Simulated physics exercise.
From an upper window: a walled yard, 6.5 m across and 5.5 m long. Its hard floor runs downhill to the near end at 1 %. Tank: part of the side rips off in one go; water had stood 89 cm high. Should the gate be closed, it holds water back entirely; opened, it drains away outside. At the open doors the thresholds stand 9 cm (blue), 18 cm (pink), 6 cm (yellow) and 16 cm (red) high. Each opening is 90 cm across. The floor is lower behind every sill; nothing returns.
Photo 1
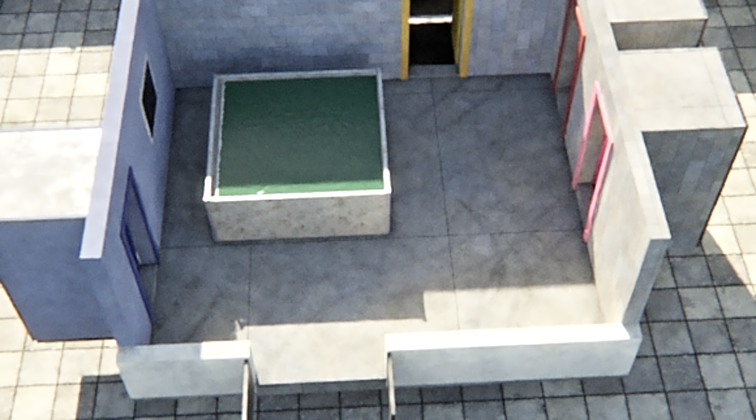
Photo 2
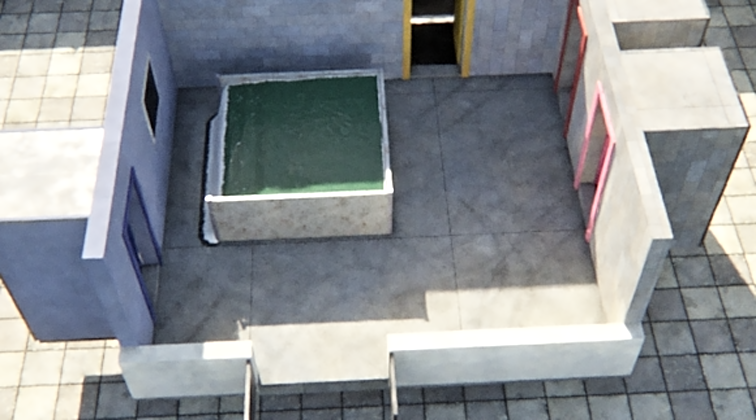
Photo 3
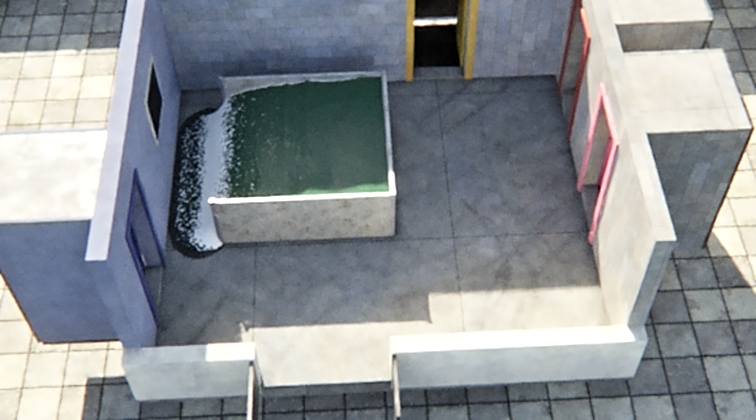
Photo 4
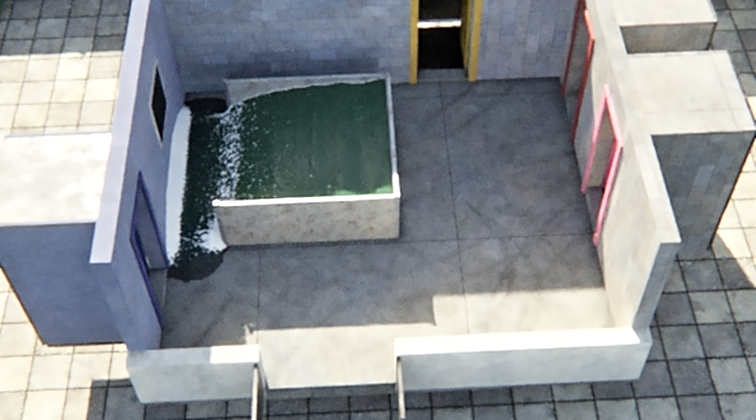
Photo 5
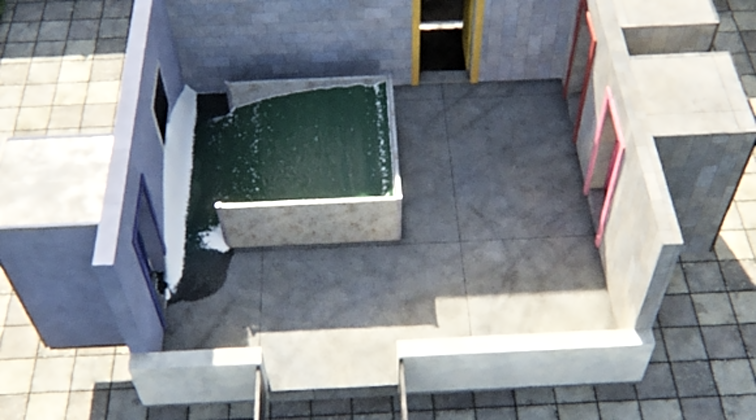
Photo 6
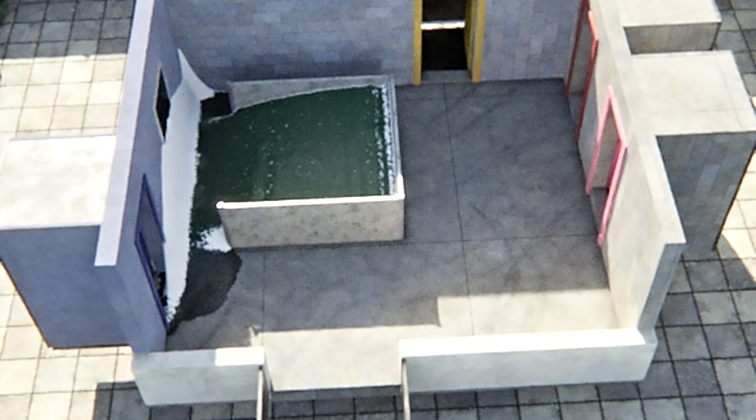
In a walled yard, water bursts from a tank's left side and spreads along the wall.
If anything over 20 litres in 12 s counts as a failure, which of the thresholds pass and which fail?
The blue door fails. The pink door passes. The yellow door fails. The red door fails.
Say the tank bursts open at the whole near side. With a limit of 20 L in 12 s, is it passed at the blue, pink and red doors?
For blue, too much; for pink, too little; for red, too little.
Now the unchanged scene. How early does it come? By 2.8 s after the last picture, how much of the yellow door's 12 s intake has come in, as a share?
Estimate: Around 25 per cent.
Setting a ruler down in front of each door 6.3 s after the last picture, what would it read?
Centimetres: Blue 11 / pink 6 / yellow 10 / red 12.
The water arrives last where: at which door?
Pink.
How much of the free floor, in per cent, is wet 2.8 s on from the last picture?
75 %.
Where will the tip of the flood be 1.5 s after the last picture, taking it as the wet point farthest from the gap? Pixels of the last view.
That's around (507, 99) in the last picture.
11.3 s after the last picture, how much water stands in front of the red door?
9.5 cm or so.
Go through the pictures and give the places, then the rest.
In the first picture, the tank at (298, 135) is whole and still, 89 cm deep.
In the second picture, water pours out at (222, 164) and has run 1.3 m, to (215, 244); typically 7 cm deep outside, 89 cm at the tank's back.
In the third picture, water pours out at (225, 167) and has run 1.5 m, to (193, 253); typically 14 cm deep outside, 89 cm at the tank's back.
In the fourth picture, water pours out at (229, 171) and has run 1.9 m, to (176, 273); typically 24 cm deep outside, 89 cm at the tank's back.
In the fifth picture, the front is at (168, 299), 2.3 m from the gap at (232, 174); 3.2 m2 of floor is under water; 83 cm left at the back of the tank.
In the sixth picture, the front is at (168, 331), 2.8 m from the gap at (234, 174); 3.4 m2 of floor is under water; 75 cm left at the back of the tank.
Then, 0.7 s after the last picture water covers 25 % of the floor and is deepest (80 cm) near (190, 98); blue door 23 cm at the sill, 22 L in, pink door not reached, yellow door not reached, red door not reached.
Then, 1.5 s after the last picture water covers 40 % of the floor and is deepest (60 cm) near (189, 106); blue door 22 cm at the sill, 76 L in, pink door not reached, yellow door 7 cm at the sill, 0 L in, red door not reached.
Then, 2.8 s after the last picture water covers 75 % of the floor and is deepest (39 cm) near (559, 96); blue door 15 cm at the sill, 123 L in, pink door 1 cm at the sill, 0 L in, yellow door 12 cm at the sill, 23 L in, red door 32 cm at the sill, 47 L in.
Then, 6.3 s after the last picture water covers 95 % of the floor and is deepest (24 cm) near (189, 379); blue door 11 cm at the sill, 165 L in, pink door 6 cm at the sill, 0 L in, yellow door 10 cm at the sill, 43 L in, red door 12 cm at the sill, 153 L in.
Then, 11.3 s after the last picture water covers 100 % of the floor and is deepest (21 cm) near (163, 380); blue door 13 cm at the sill, 187 L in, pink door 6 cm at the sill, 0 L in, yellow door 12 cm at the sill, 93 L in, red door 9 cm at the sill, 165 L in.
